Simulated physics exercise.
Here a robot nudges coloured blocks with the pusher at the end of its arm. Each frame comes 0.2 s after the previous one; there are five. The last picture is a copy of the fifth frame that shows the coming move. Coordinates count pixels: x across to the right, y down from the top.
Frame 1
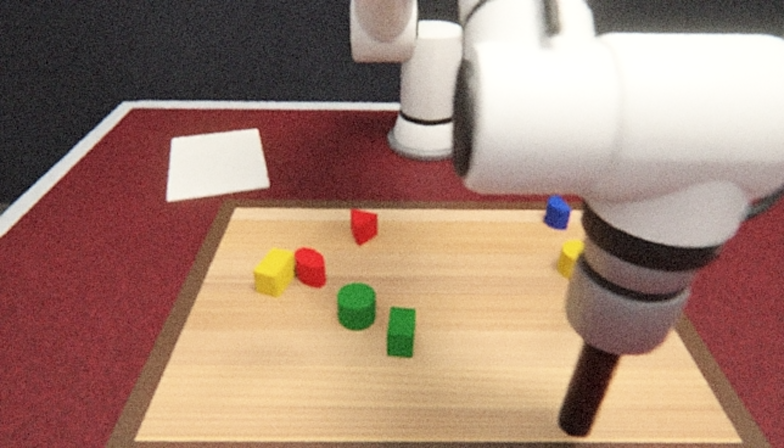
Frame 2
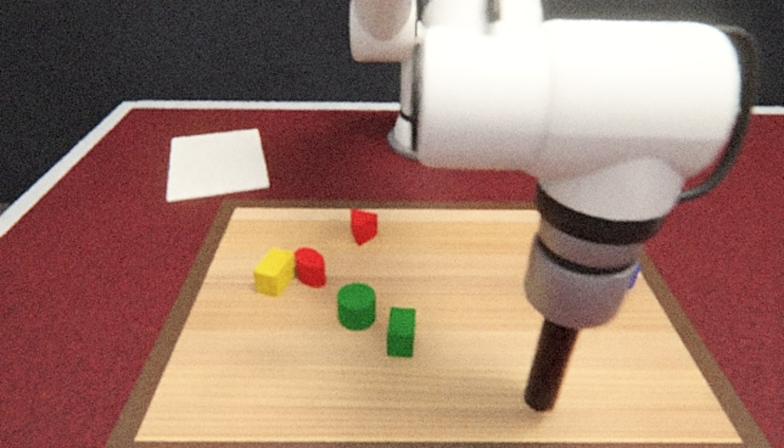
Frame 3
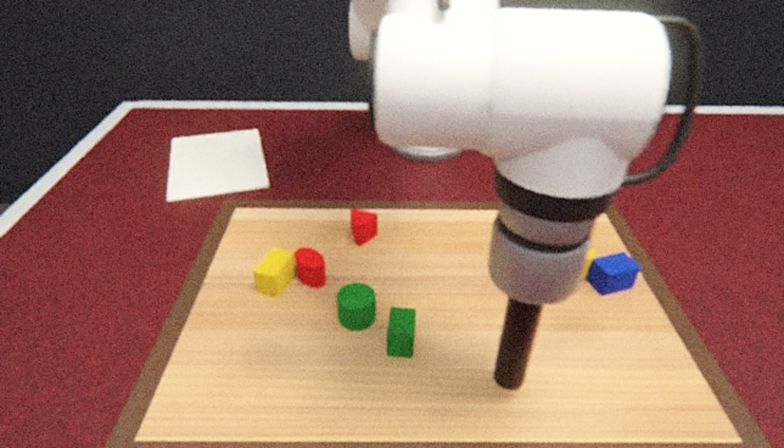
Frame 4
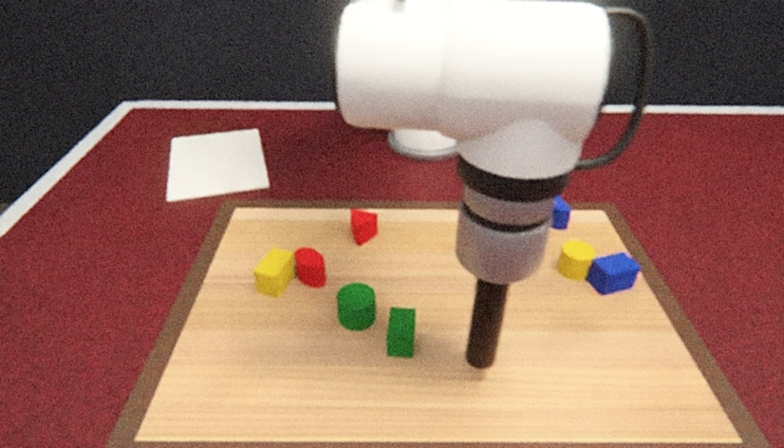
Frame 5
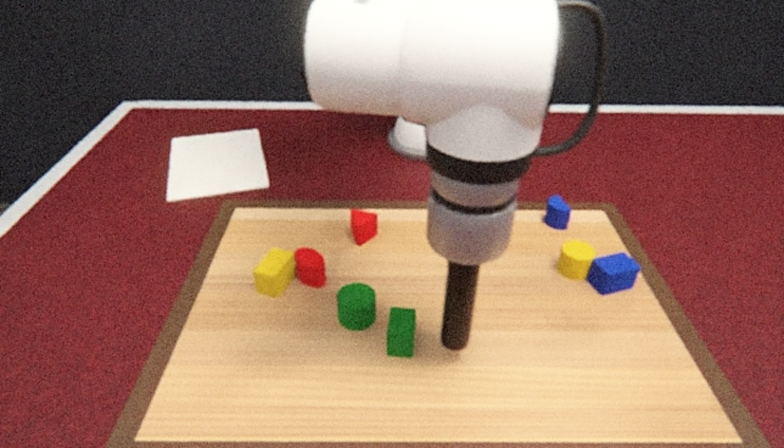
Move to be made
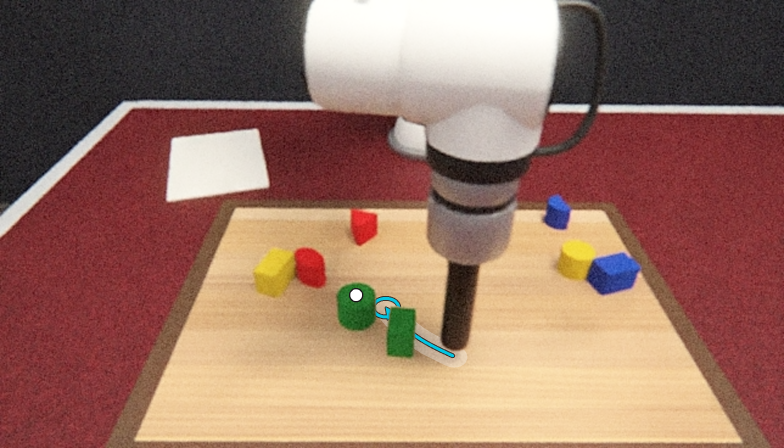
A robot arm with a dark pusher moves steadily left and away from the viewer across a wooden board, drawing close to the green oblong block, while the scattered red, yellow, green and blue blocks stay still.
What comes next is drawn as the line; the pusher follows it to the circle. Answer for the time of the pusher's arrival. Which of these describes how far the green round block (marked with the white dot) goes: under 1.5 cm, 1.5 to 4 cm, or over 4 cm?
The green round block ends up very close, under 1.5 cm away.
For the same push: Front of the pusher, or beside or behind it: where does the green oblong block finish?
My answer is that the green oblong block has slipped off.
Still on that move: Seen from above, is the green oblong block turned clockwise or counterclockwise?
Rotation: Counter-clockwise.
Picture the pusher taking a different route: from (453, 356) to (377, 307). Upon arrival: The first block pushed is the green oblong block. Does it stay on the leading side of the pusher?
It is gone from the front.
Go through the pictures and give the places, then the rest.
The first frame shows pusher tip (574, 423); block tops, green round block (356, 295); green oblong block (402, 321).
The second frame shows pusher (540, 399); blocks unchanged.
The third frame shows pusher (508, 378); blocks unchanged.
The fourth frame shows pusher (480, 358); blocks unchanged.
The fifth frame shows pusher (455, 340); green round block (356, 295); green oblong block (402, 321).
Path on the board, from (453, 356) through (413, 334) to (386, 307); the dot is on the green round block.
On the path given first. Halfway along, pusher (414, 319); green oblong block (387, 317), turned 30° anticlockwise.
At the end, pusher (386, 292); green round block in place; green oblong block (382, 316), turned 40° anticlockwise.
